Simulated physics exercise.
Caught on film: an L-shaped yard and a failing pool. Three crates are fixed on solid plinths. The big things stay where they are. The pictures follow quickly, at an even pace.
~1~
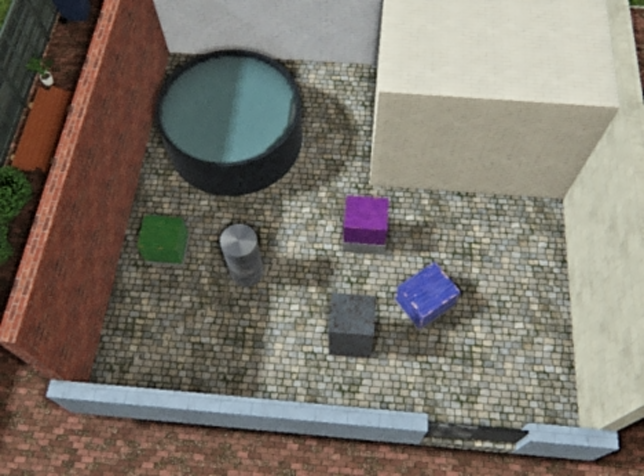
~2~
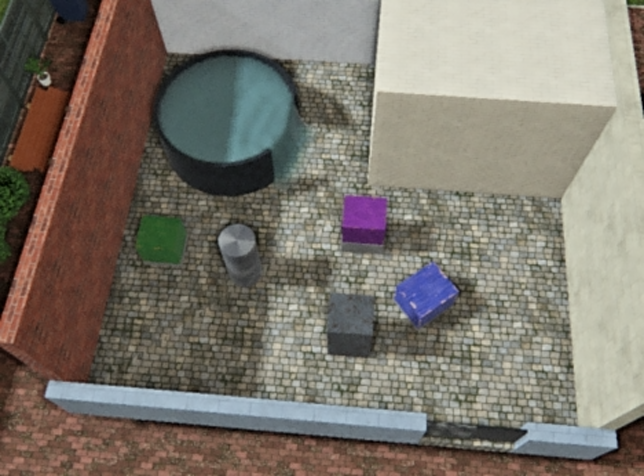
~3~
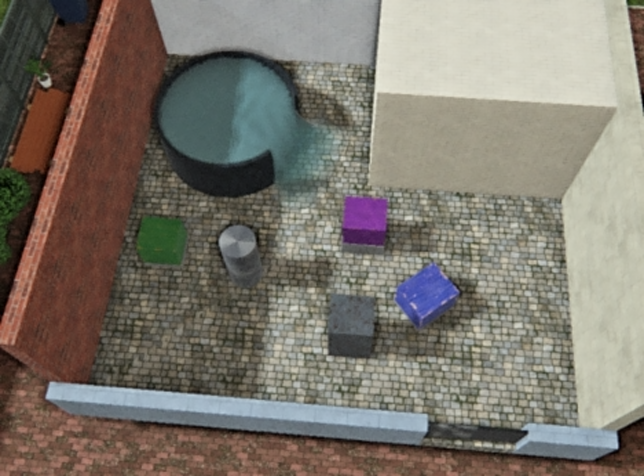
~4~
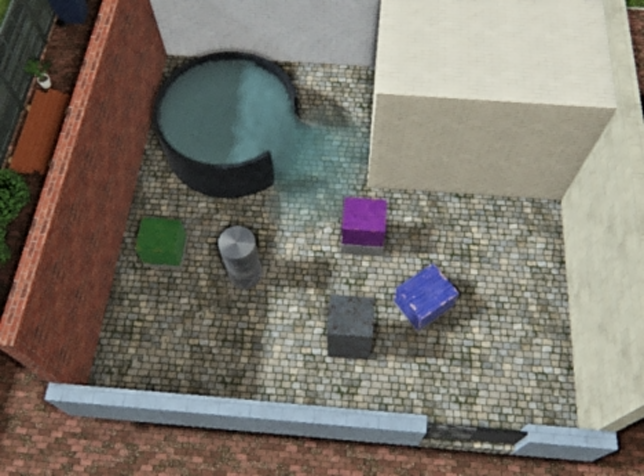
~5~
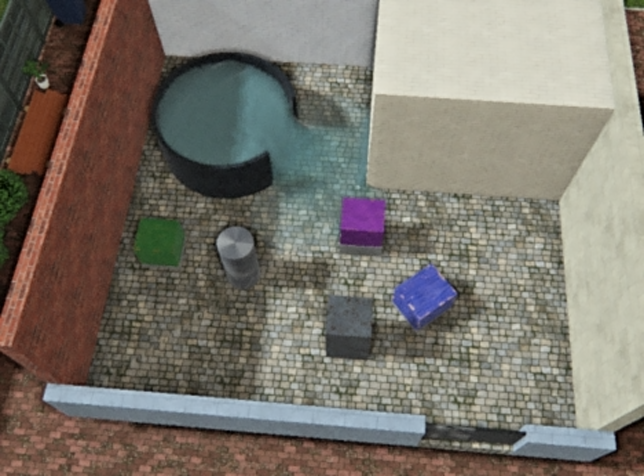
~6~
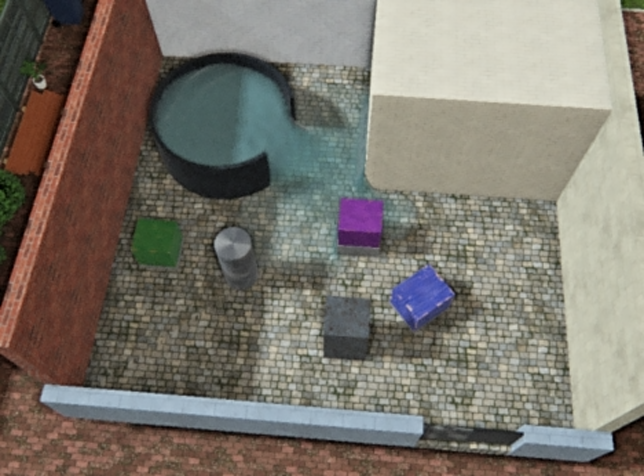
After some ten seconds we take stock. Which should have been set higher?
In the end: The blue crate is soaked; the purple crate is soaked; the green crate is soaked.
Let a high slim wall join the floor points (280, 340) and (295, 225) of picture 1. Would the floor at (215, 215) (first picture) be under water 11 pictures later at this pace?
At that place: Not flooded.
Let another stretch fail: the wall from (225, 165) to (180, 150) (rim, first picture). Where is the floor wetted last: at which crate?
Last comes the crate marked blue.
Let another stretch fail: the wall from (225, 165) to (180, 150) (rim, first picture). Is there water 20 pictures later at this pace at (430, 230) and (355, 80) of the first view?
In turn: Clear, no water.
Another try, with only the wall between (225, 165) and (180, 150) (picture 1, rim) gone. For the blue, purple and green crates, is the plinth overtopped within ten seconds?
One by one: The blue one is topped, the purple one escapes it, the green one is wetted.
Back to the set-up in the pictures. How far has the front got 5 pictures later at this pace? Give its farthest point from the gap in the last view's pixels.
Close to (557, 282).
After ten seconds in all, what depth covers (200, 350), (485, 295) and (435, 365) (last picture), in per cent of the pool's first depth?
In that order: 12, 6 and 10 per cent.
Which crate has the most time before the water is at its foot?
The crate marked green.
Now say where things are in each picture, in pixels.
Still water in the pool at (229, 108), in the first picture.
The front is at (277, 187), out from the gap at (292, 145), in the second picture.
The front is at (300, 204), out from the gap at (292, 148), in the third picture.
Water pours out at (292, 150) and has run to (369, 136), in the fourth picture.
The front is at a hidden place, out from the gap at (290, 151), in the fifth picture.
The front is at (405, 232), out from the gap at (288, 151), in the sixth picture.
A moment on, water covers 30 % of the floor; the blue crate water round its plinth, the purple crate water round its plinth, the green crate not reached.
Next, water covers 50 % of the floor; the blue crate water round its plinth, the purple crate water round its plinth, the green crate water round its plinth.
Then, water covers 75 % of the floor; the blue crate water round its plinth, the purple crate water round its plinth, the green crate water round its plinth.
Later, water covers 100 % of the floor; the blue crate water round its plinth, the purple crate water round its plinth, the green crate water round its plinth.
In the end, water covers 100 % of the floor; the blue crate was topped, the purple crate was topped, the green crate was topped.
